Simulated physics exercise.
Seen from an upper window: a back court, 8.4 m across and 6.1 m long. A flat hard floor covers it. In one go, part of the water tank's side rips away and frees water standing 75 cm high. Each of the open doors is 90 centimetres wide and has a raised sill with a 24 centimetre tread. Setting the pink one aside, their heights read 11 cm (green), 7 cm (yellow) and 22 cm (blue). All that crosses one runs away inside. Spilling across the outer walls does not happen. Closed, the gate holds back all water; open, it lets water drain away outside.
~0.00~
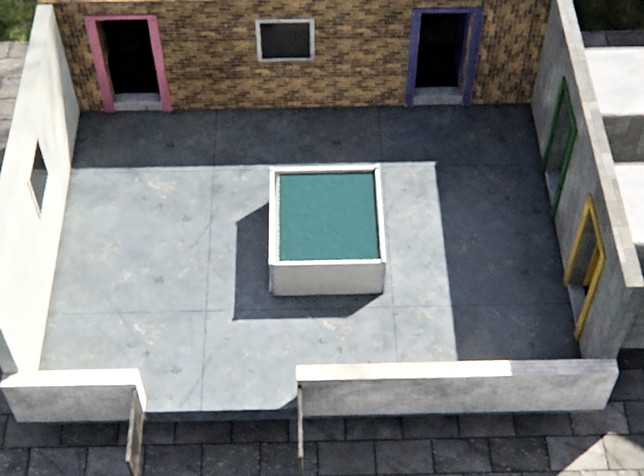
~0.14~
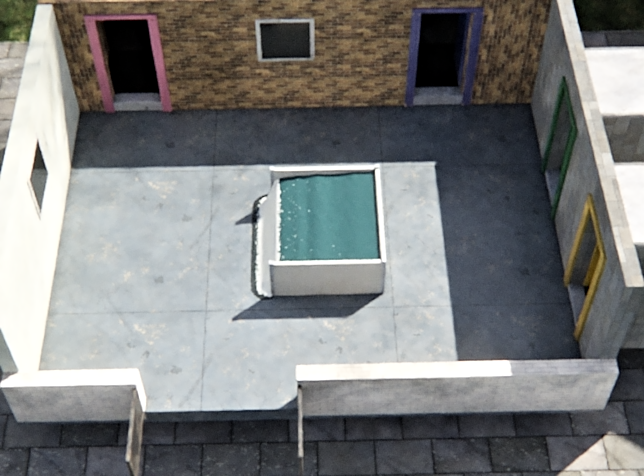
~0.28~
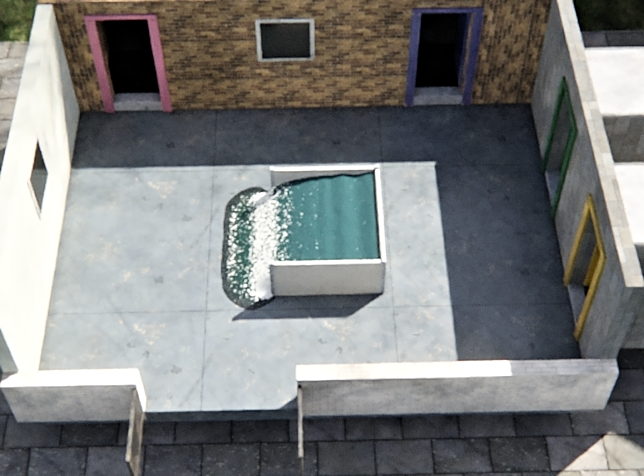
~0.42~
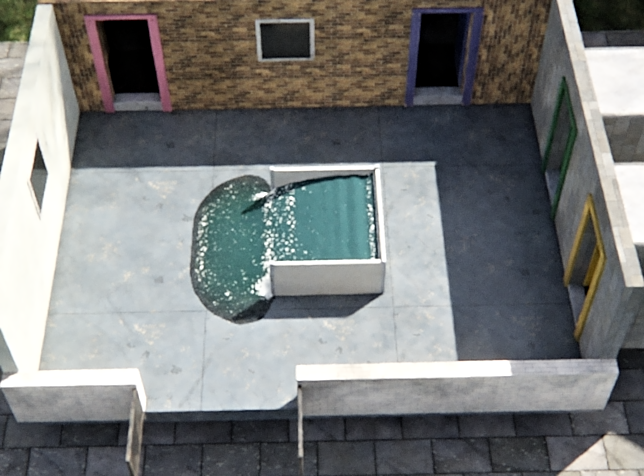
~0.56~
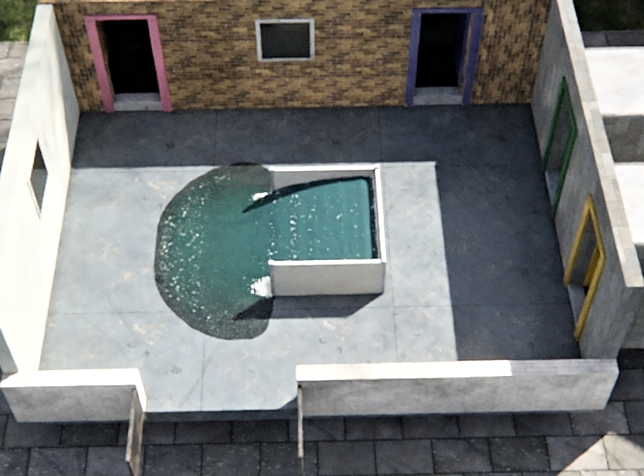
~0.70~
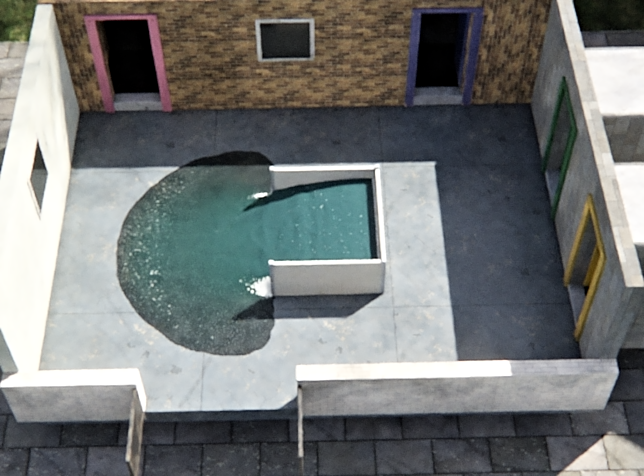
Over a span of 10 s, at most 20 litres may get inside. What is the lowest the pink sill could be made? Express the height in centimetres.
Around 16 cm high.
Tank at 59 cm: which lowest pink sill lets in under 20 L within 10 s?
In that case, roughly 11.5 cm.
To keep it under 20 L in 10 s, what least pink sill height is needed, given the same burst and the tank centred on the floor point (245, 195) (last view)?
You'd need some 20 cm.
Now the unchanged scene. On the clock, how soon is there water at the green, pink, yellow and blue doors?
Green = 7.5 s, pink = 1.8 s, yellow = 7.5 s, blue = 5.5 s.
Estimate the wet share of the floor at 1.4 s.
Near 35 per cent of the open floor.
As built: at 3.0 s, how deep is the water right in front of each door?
Centimetres: Green = 0, pink = 24, yellow = 0, blue = 0.
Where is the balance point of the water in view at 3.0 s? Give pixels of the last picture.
The water is centred around (153, 248) in the last picture's pixels.
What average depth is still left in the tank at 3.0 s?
The mean depth is roughly 12 cm.
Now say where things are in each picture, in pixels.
In the first frame, the water tank at (326, 217) is whole and still, 75 cm deep; the pink door at (131, 71) is dry.
In the second frame, water pours out at (275, 235) and has run 0.3 m, to (258, 291); about 10 cm deep outside, 75 cm at the back.
In the third frame, the front is at (226, 271), 0.8 m from the gap at (275, 238); 1.6 m2 of floor is wet, 73 cm left at the back.
In the fourth frame, water pours out at (275, 238) and has run 1.3 m, to (196, 280); about 11 cm deep outside, 66 cm at the back.
In the fifth frame, the gap is at (275, 239), the front 1.9 m out at (160, 275); the back of the water tank holds 64 cm.
In the sixth frame, the gap is at (275, 240), the front 2.6 m out at (121, 261); the back of the water tank holds 60 cm; 1.8 m in a straight line remain to the pink door at (131, 71).
After 1.4 s water covers 35 % of the floor, deepest (36 cm) near (57, 257); it has not reached the pink door.
After 3.0 s water covers 40 % of the floor, deepest (34 cm) near (80, 117); 24 cm at the pink door, 1 litre in over its 21 cm sill.
After 10.0 s water covers 95 % of the floor, deepest (10 cm) near (480, 123); 6 cm at the pink door, 4 litres in over its 21 cm sill.
At the pink door as built, the water arrived by 1.8 s and peaked near 24 cm at 3.0 s.
With a sill of 13 cm, 38 litres would have come in within the 10 s; with 17.5 cm, 13 litres. So under 20 litres takes about 16 cm.
